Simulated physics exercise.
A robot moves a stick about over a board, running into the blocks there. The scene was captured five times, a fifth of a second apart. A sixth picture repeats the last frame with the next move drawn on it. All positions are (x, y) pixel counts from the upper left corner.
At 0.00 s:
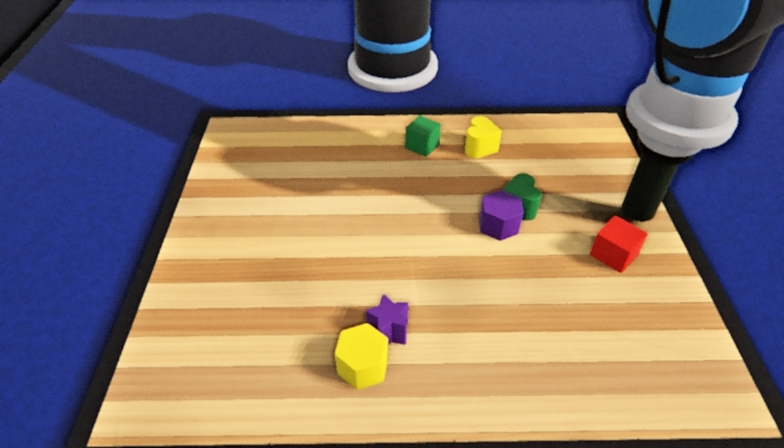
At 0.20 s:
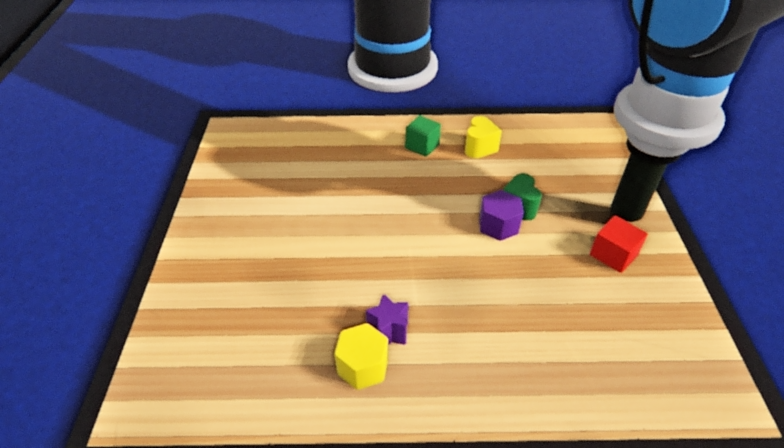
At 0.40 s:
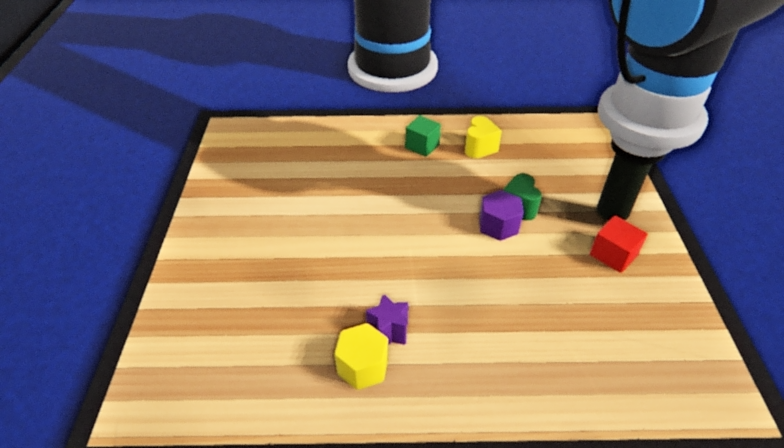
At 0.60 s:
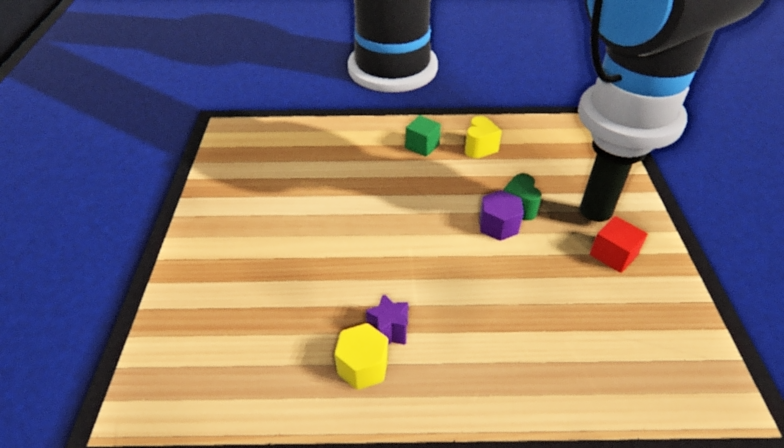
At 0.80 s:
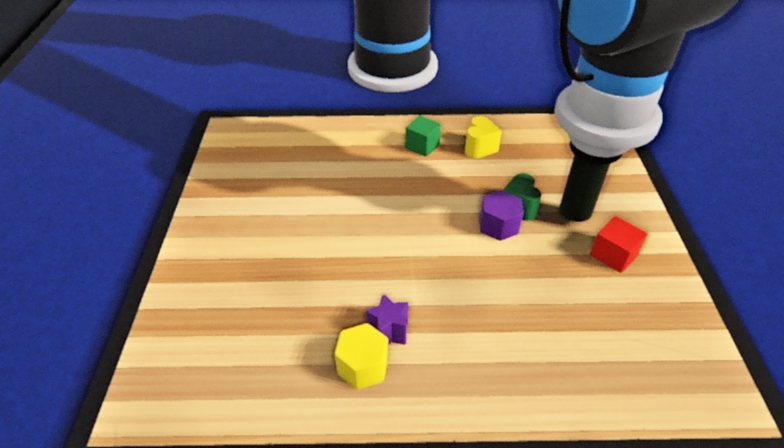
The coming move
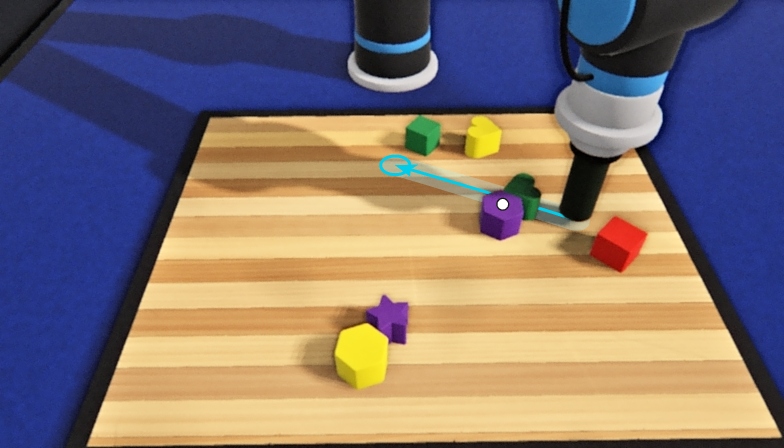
On a striped wooden board set over a blue surface, colored blocks lie scattered, with a robot arm's black stick near the right edge, just behind a red block. The arm slides the stick steadily left, toward the green and purple blocks, touching nothing while every block stays still.
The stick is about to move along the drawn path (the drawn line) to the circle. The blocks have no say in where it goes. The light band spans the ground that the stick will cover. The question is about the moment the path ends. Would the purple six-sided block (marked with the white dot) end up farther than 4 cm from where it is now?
The answer is no.
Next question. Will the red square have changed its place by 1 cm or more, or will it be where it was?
The red square is left alone.
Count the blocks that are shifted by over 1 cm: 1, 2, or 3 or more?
My count: 1.
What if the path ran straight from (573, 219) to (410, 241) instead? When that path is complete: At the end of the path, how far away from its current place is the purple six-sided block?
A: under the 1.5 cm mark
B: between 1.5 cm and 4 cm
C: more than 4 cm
Correct choice: C.
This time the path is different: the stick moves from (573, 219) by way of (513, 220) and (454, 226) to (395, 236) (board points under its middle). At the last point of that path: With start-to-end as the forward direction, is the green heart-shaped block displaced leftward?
That would be a no.
Path on the board, straight from (573, 219) to (395, 165); the dot is on the purple six-sided block.
On the path given first. One third of the way, stick at (511, 191); purple six-sided block at (500, 206); green heart-shaped block at (485, 175), turned 20° clockwise.
Two thirds of the way, stick at (451, 174); purple six-sided block at (500, 206); green heart-shaped block at (425, 160).
At the end, stick at (395, 157); green square in place; purple six-sided block at (500, 206); green heart-shaped block at (371, 152), turned 20° anticlockwise; red square in place.
